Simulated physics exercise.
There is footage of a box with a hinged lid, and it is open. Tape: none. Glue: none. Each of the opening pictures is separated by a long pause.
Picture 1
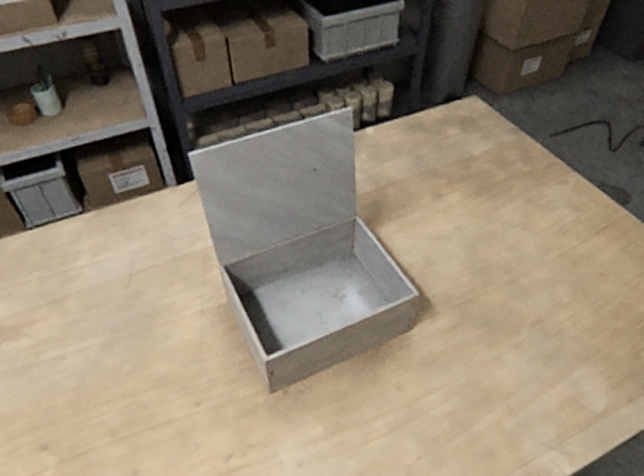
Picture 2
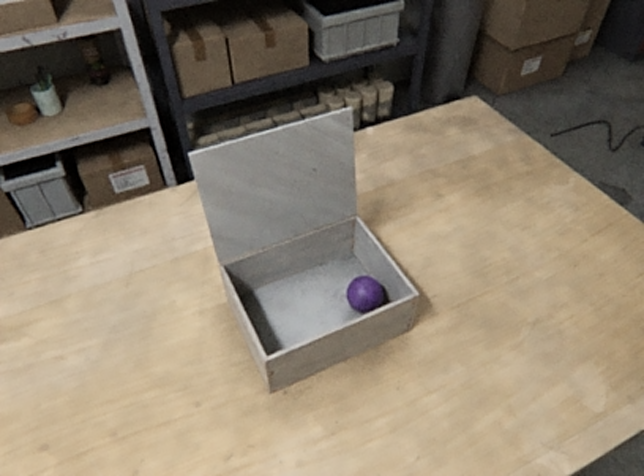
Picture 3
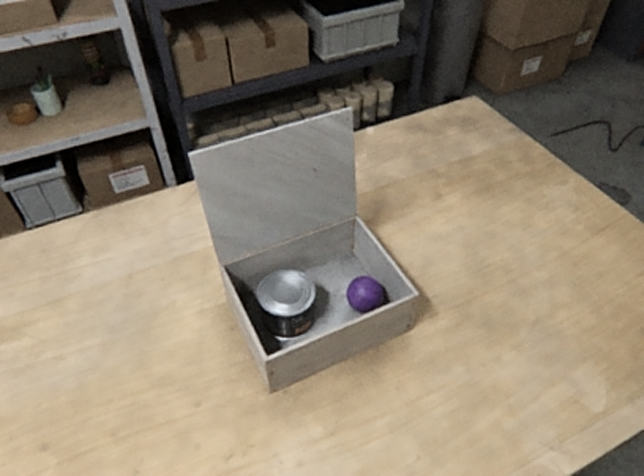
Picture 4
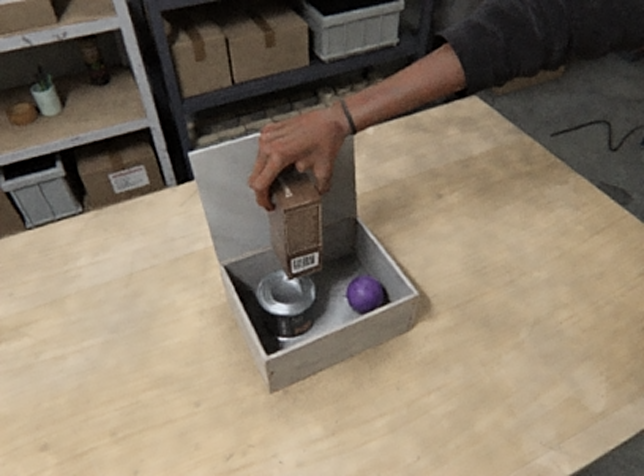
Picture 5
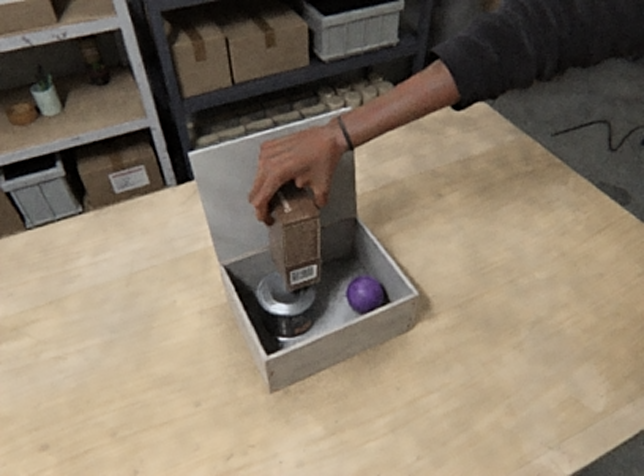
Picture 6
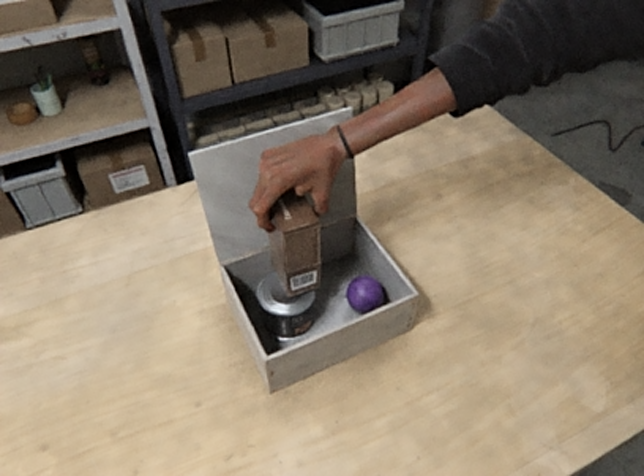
On a wooden table in a storage room, an open box with a hinged lid sits empty, then holds a purple ball, and then a metal tin to its left. A hand reaches in from the right, gripping a brown packet, and lowers it slightly into the box, still holding it.
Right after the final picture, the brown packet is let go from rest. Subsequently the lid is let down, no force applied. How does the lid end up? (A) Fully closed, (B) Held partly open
Option B: Held partly open.
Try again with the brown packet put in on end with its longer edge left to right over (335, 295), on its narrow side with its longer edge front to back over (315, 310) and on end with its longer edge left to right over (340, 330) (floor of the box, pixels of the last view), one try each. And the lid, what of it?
First try leaves it partly open, second try leaves it shut, third try leaves it partly open.
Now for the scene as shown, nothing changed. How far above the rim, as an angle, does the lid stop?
Close to 85 degrees.
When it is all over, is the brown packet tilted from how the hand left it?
Well, the brown packet stays just as set.
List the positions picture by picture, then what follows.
In the first picture, the last thing is not in view yet.
In the second picture, the last thing is not in view yet; purple ball (365, 294).
In the third picture, the last thing is not in view yet; purple ball (365, 294).
In the fourth picture, on its way; brown packet (294, 223); purple ball (365, 294).
In the fifth picture, on its way; brown packet (293, 236); purple ball (365, 294).
In the sixth picture, put in, still held; brown packet (293, 243); purple ball (365, 294).
Then, 1.00 s on from there, lid starting down.
Then, 1.80 s on from there, lid 82° above the rim.
Then, 4.10 s on from there, lid 84° above the rim.
In the end, lid 84° above the rim; all 3 unmoved. At the end, from the last picture's camera, brown packet near (292, 243).
